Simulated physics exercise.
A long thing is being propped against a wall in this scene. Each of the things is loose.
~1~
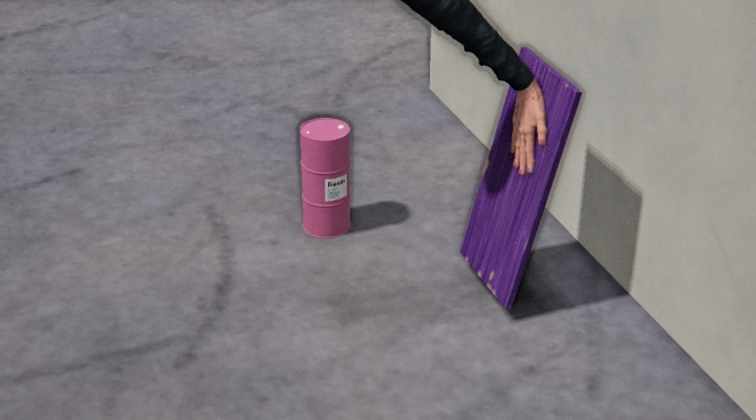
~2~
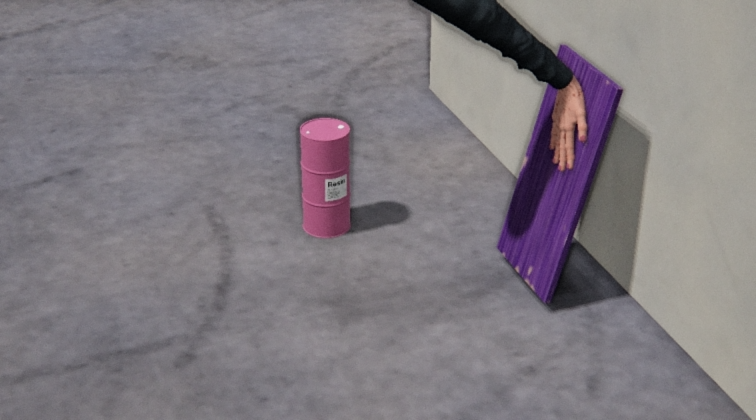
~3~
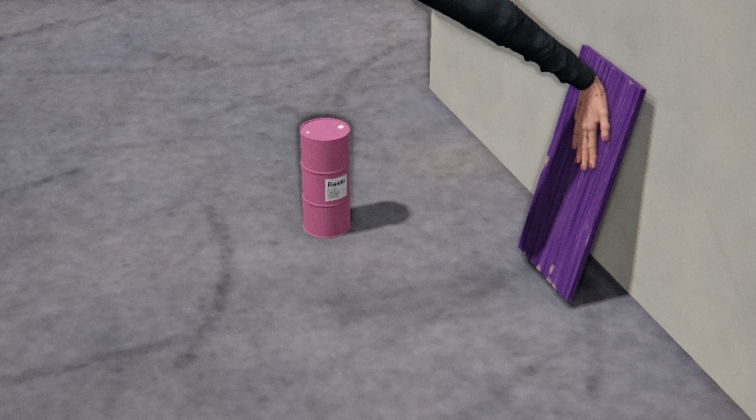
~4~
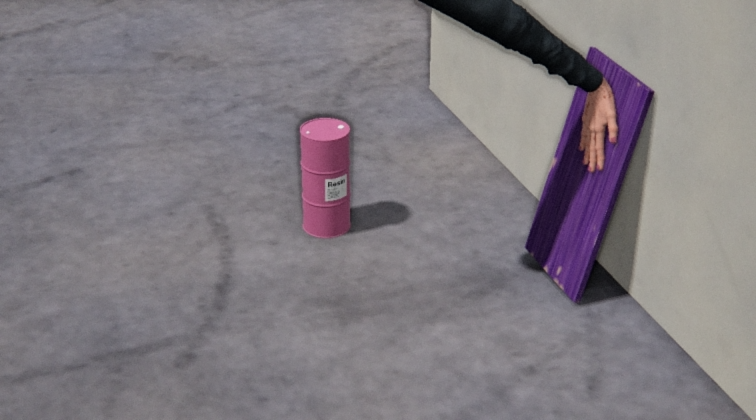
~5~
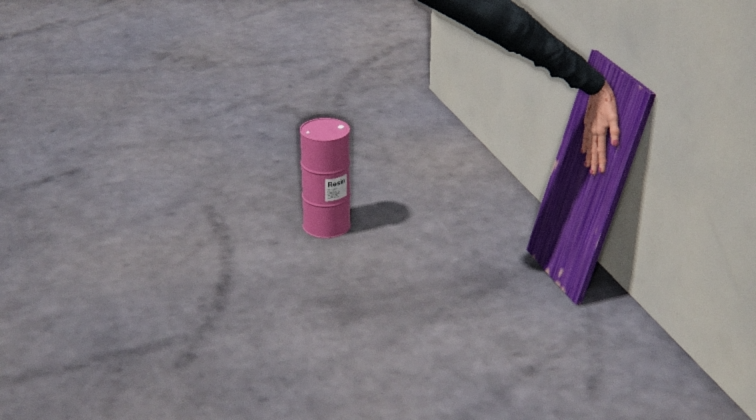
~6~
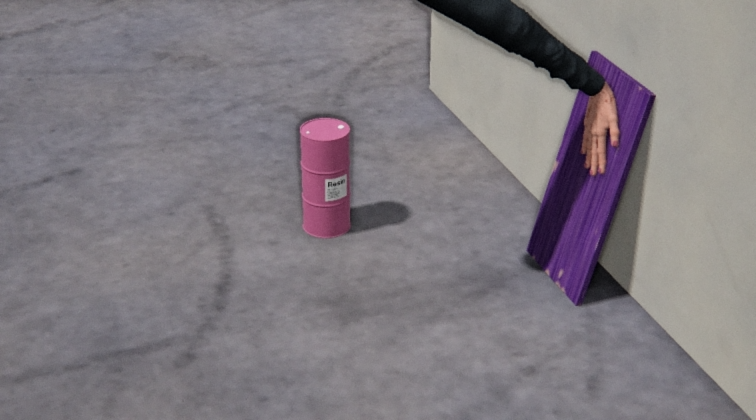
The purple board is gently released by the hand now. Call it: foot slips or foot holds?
Foot holds.
Then, 0.40 s after the last picture, nothing has stirred.
Then, 0.80 s after the last picture, purple board resting near (586, 179).
At rest, both in place. Seen from the same camera at the end, purple board near (586, 179). The board stays up.
